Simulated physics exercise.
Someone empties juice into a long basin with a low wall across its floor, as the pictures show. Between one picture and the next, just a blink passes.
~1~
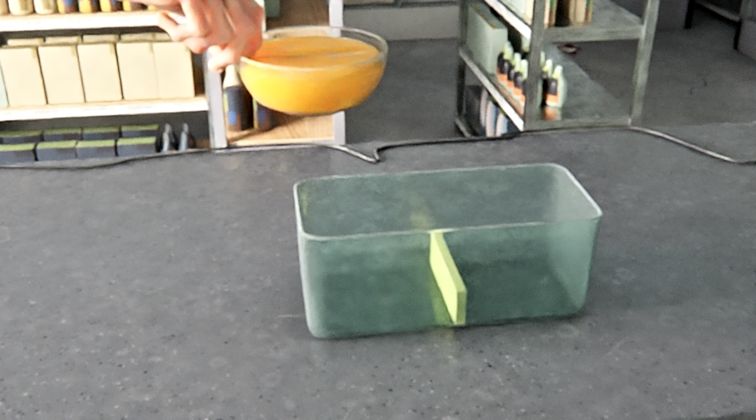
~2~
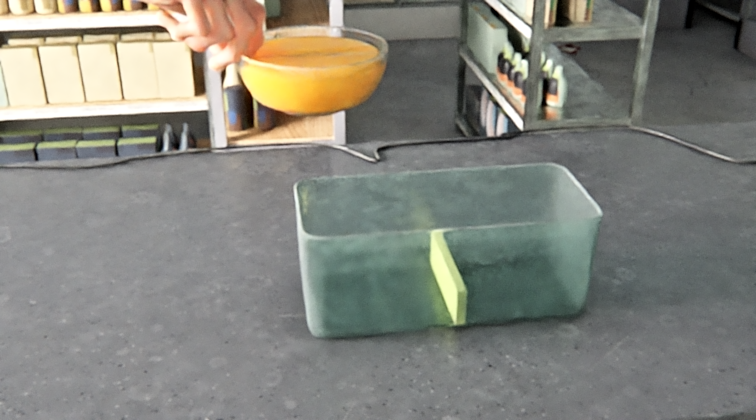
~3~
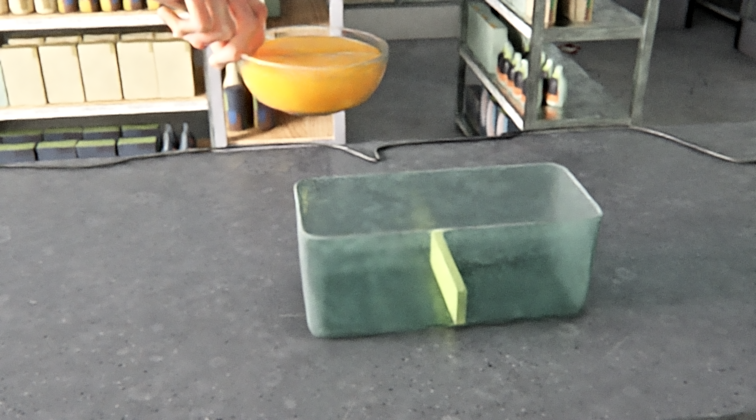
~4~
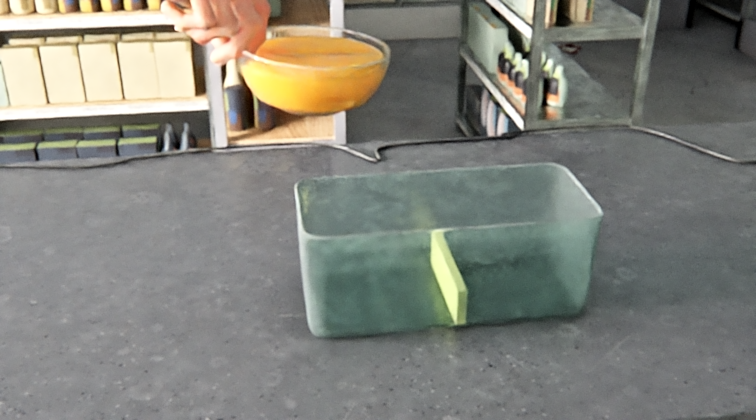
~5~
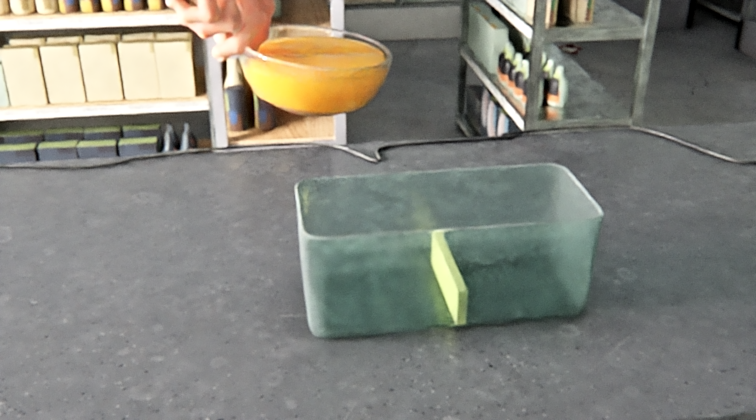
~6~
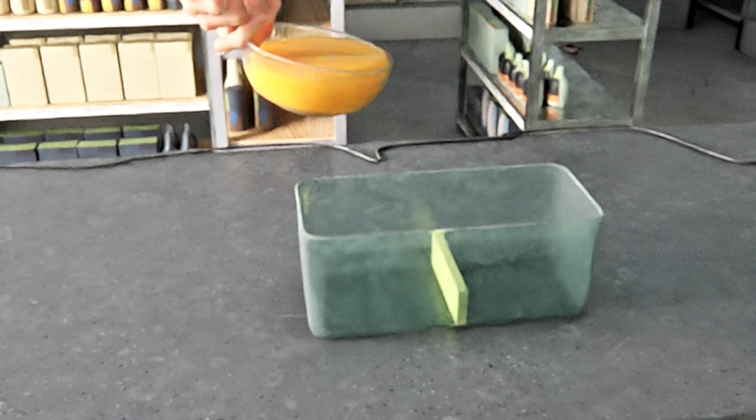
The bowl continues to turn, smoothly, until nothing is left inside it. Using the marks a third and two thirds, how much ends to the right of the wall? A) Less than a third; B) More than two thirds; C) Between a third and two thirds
(C) Between a third and two thirds.
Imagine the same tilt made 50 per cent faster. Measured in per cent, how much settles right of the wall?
Roughly 45 %.
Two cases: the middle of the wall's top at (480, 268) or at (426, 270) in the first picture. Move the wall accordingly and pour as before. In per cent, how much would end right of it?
First try around 10 percent; second try around 70 percent.
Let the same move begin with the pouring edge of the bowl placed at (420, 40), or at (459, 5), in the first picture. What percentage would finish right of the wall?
80 and 95 per cent.
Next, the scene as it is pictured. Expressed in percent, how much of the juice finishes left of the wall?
50 % or thereabouts.
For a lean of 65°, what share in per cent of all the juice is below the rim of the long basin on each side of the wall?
Left side: 15 in a hundred; right side: 25 in a hundred.
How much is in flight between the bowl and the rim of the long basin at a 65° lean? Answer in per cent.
Around 35 %.
A moment on, the bowl is tipped part way and 28 per cent is still to pour, 13 is left of the wall and 25 right of it.
Next, the bowl is tipped right over and 0 per cent is still to pour, 47 is left of the wall and 50 right of it.
Then the bowl is tipped right over and 0 per cent is still to pour, 49 is left of the wall and 51 right of it.
Later the bowl is tipped right over and 0 per cent is still to pour, 49 is left of the wall and 51 right of it.
At rest 49 per cent lies left of the wall, 51 right of it and 1 outside.
